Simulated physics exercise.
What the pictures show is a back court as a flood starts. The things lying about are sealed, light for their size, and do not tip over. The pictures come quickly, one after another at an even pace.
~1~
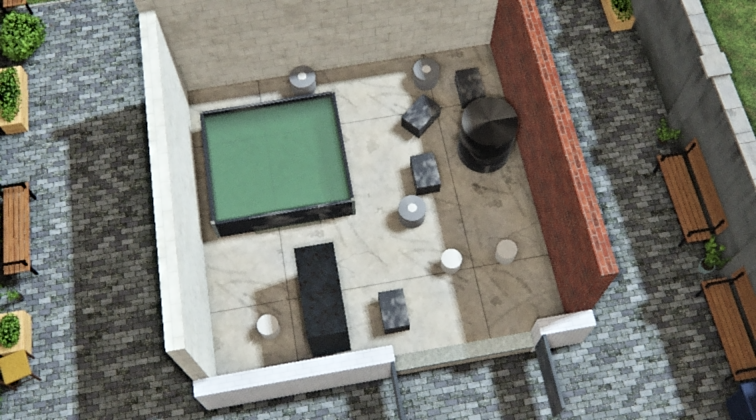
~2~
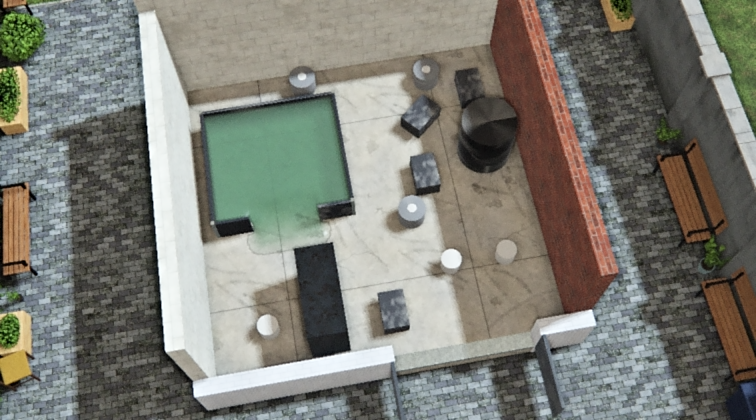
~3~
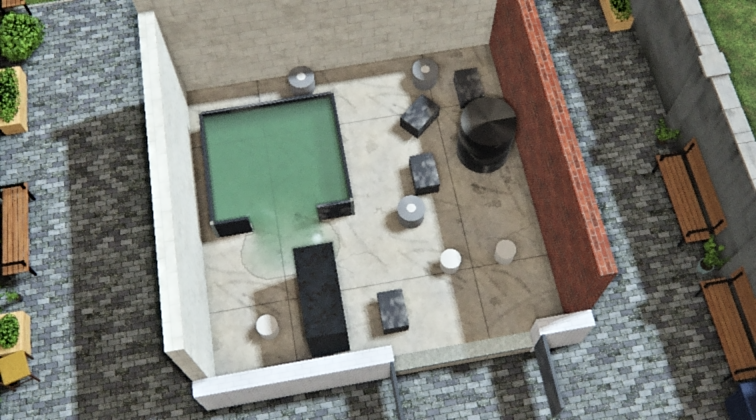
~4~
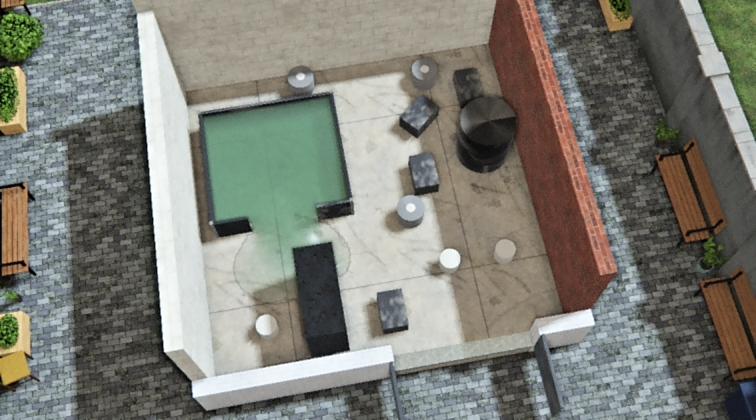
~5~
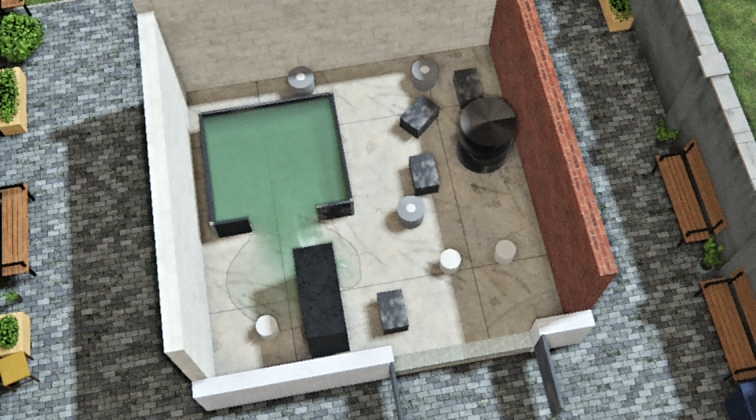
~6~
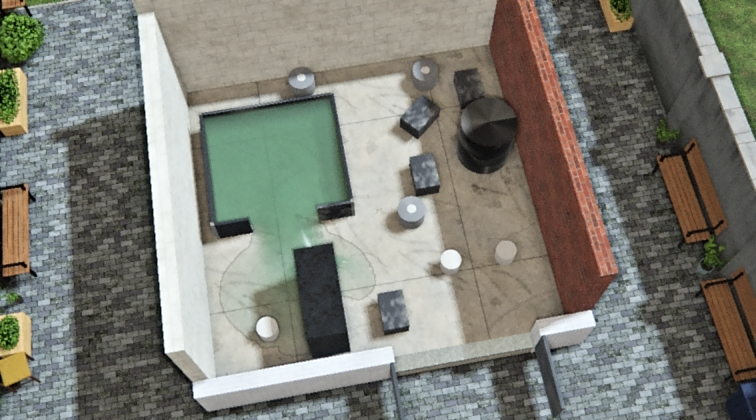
Green water poured through a gap that opened in the front of a dark-edged square pool and spread thinly across the pale floor around a black block, while the scattered blocks and pails stayed put.
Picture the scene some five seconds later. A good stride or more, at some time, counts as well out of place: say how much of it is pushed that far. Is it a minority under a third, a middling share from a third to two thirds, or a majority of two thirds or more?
Shy of a third.
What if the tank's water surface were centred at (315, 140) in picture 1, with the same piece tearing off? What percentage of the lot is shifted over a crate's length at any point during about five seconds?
It works out at about 30 percent.
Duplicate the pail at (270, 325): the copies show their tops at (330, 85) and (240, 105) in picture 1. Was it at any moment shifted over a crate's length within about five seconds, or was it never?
In order: Hardly budges, then hardly budges.
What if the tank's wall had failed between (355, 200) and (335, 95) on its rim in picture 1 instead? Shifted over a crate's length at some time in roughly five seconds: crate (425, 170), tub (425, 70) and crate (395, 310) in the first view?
Each in turn, ends up that far off, ends up that far off, never travels that far.
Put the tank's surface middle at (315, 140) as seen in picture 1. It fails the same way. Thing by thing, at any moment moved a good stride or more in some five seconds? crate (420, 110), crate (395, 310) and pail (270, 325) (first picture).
First never got that far, then got that far, then got that far.
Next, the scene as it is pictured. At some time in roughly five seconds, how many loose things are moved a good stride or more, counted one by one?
It comes to 3.
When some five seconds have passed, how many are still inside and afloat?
I make it 3 of them.
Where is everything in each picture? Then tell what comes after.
In the first frame, a pail at (268, 325) rests on the ground; a crate at (471, 83), on the bottom; 0 of 10 have shifted.
In the second frame, a pail at (267, 325), on the bottom; a crate at (470, 83) rests on the ground; 0 of 10 have shifted.
In the third frame, a pail at (267, 325), on the bottom; a crate at (470, 83) rests on the ground; 0 of 10 have shifted.
In the fourth frame, a pail at (266, 325), on the bottom; a crate at (469, 83) rests on the ground; 0 of 10 have shifted.
In the fifth frame, a pail at (267, 325), on the bottom; a crate at (469, 84), on the bottom; 0 of 10 have shifted.
In the sixth frame, a pail at (267, 327), on the bottom; a crate at (470, 84), on the bottom; 0 of 10 have shifted.
A moment on, 1 of 10 are well off their spots; 0 afloat.
Next, 2 of 10 are well off their spots; 1 afloat.
Later, 2 of 10 are well off their spots; 3 afloat.
In the end, 3 of 10 are well off their spots, and 3 have been at some point; 3 afloat.
